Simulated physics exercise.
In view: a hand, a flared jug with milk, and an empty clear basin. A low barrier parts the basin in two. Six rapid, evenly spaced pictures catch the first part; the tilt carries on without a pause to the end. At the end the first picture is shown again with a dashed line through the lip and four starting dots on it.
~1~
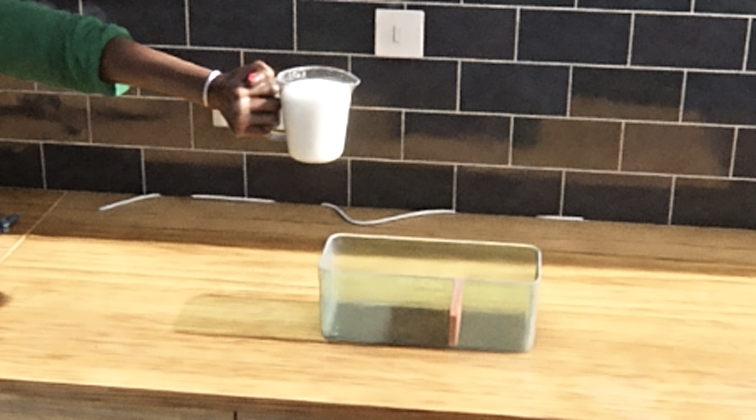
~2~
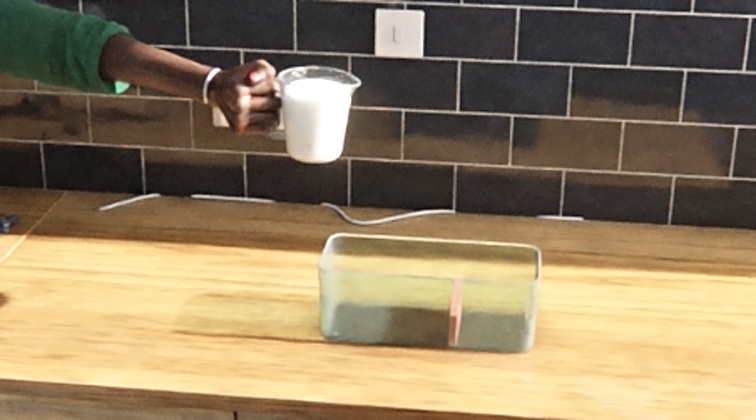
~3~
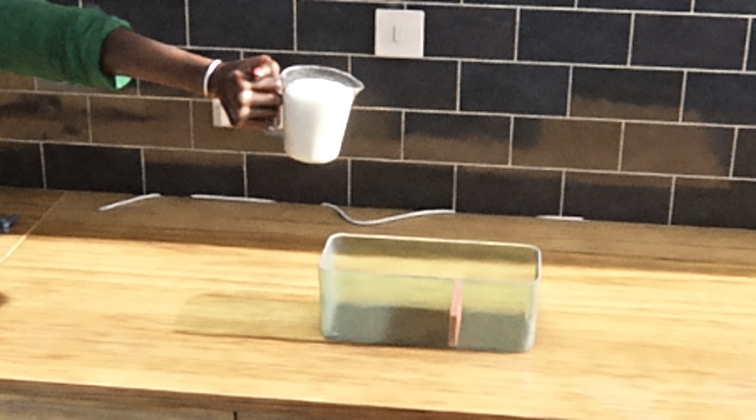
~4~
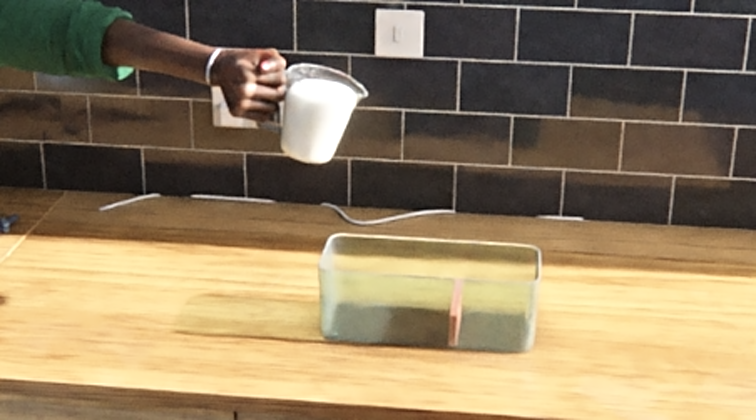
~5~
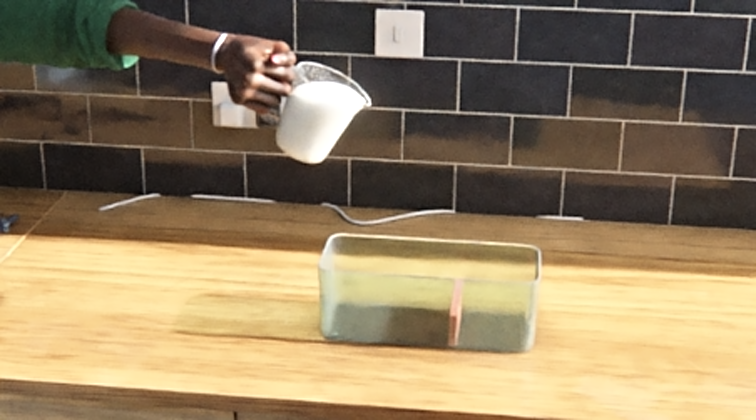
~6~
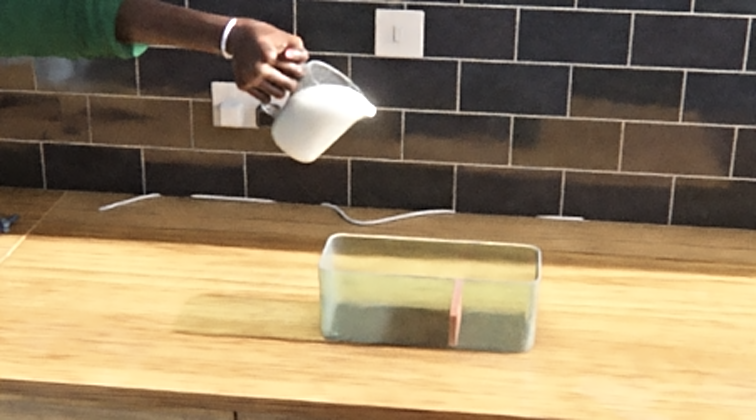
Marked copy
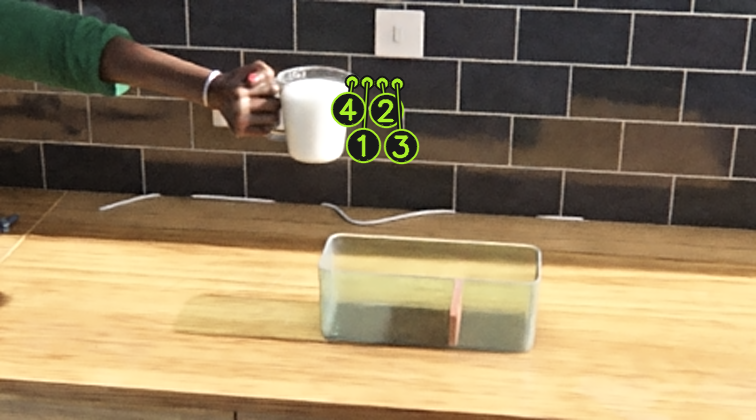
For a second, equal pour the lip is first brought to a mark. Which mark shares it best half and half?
3 works best here.
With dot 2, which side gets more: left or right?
The left one.
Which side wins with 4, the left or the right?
The left one.
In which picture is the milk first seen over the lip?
In picture 6.
On the marked copy, 1 at (367, 82); 2 at (382, 83); 3 at (397, 84); 4 at (352, 81).
If 1 is chosen, about 88 % ends left of the wall and 6 % right of it; 6 % is lost outside.
If 2 is chosen, about 84 % ends left of the wall and 8 % right of it; 7 % is lost outside.
If 3 is chosen, about 57 % ends left of the wall and 41 % right of it; 3 % is lost outside.
If 4 is chosen, about 90 % ends left of the wall and 6 % right of it; 3 % is lost outside.
